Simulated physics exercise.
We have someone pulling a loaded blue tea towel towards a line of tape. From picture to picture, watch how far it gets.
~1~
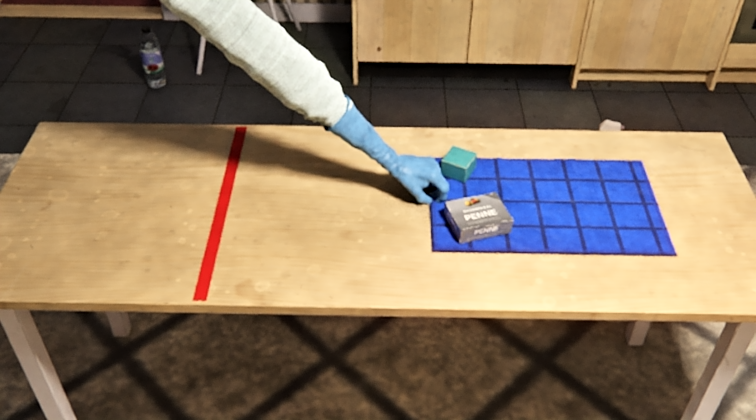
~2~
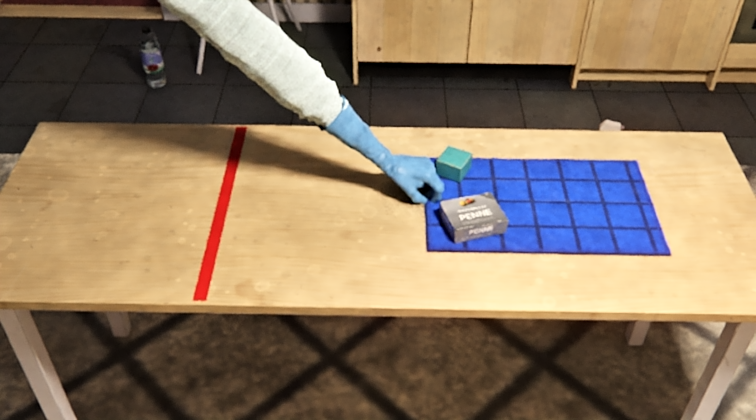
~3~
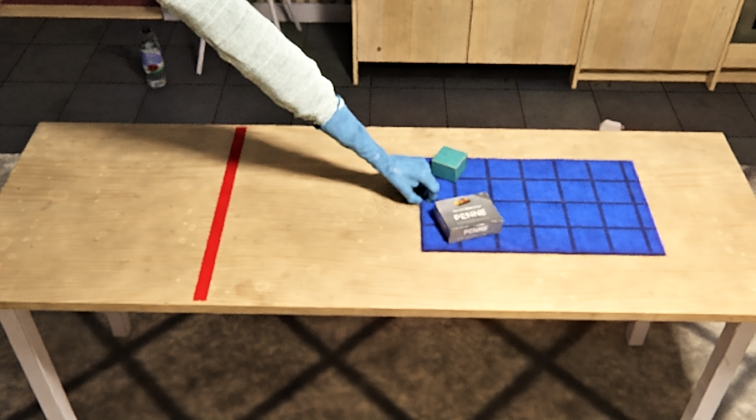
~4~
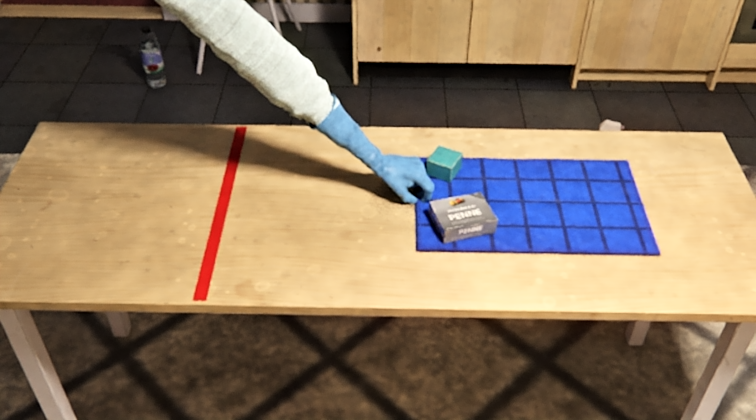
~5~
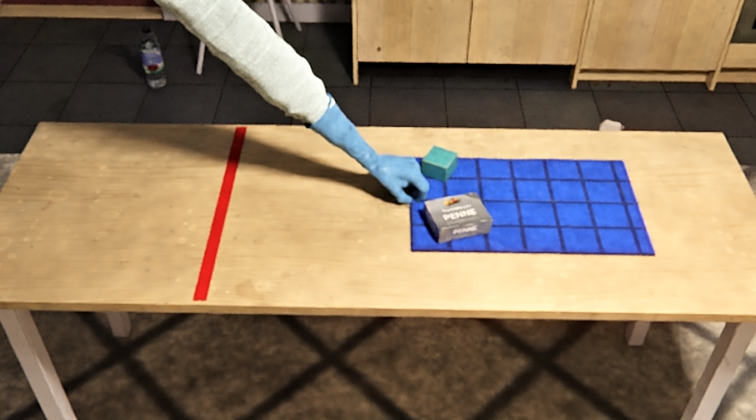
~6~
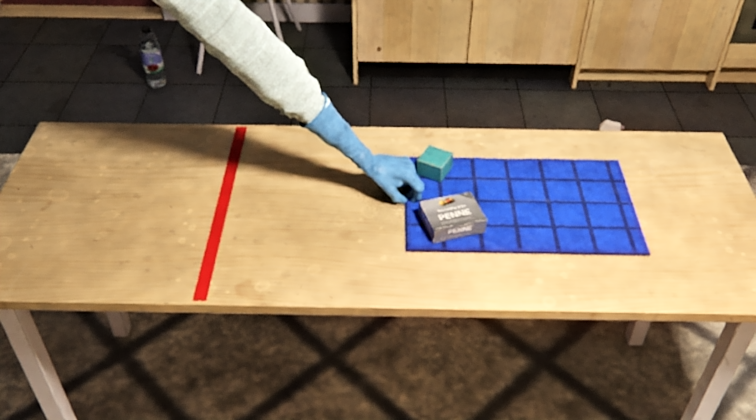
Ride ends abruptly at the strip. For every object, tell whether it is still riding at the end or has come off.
Grey packet - still riding, turquoise block - still riding.
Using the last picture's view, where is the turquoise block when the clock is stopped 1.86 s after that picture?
(263, 161).
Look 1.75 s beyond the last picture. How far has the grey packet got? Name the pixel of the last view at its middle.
Approx. location: (272, 214).
Then, 1.75 s later than the last view, hem at the tape; grey packet on the cloth near (272, 214); turquoise block on the cloth near (267, 161).
Then, 1.86 s later than the last view, hem at the tape; grey packet on the cloth near (267, 214); turquoise block on the cloth near (263, 161).
Finally, hem at the tape; grey packet on the cloth near (267, 214); turquoise block on the cloth near (263, 161). The grey packet stays on the cloth and the turquoise block remains aboard.
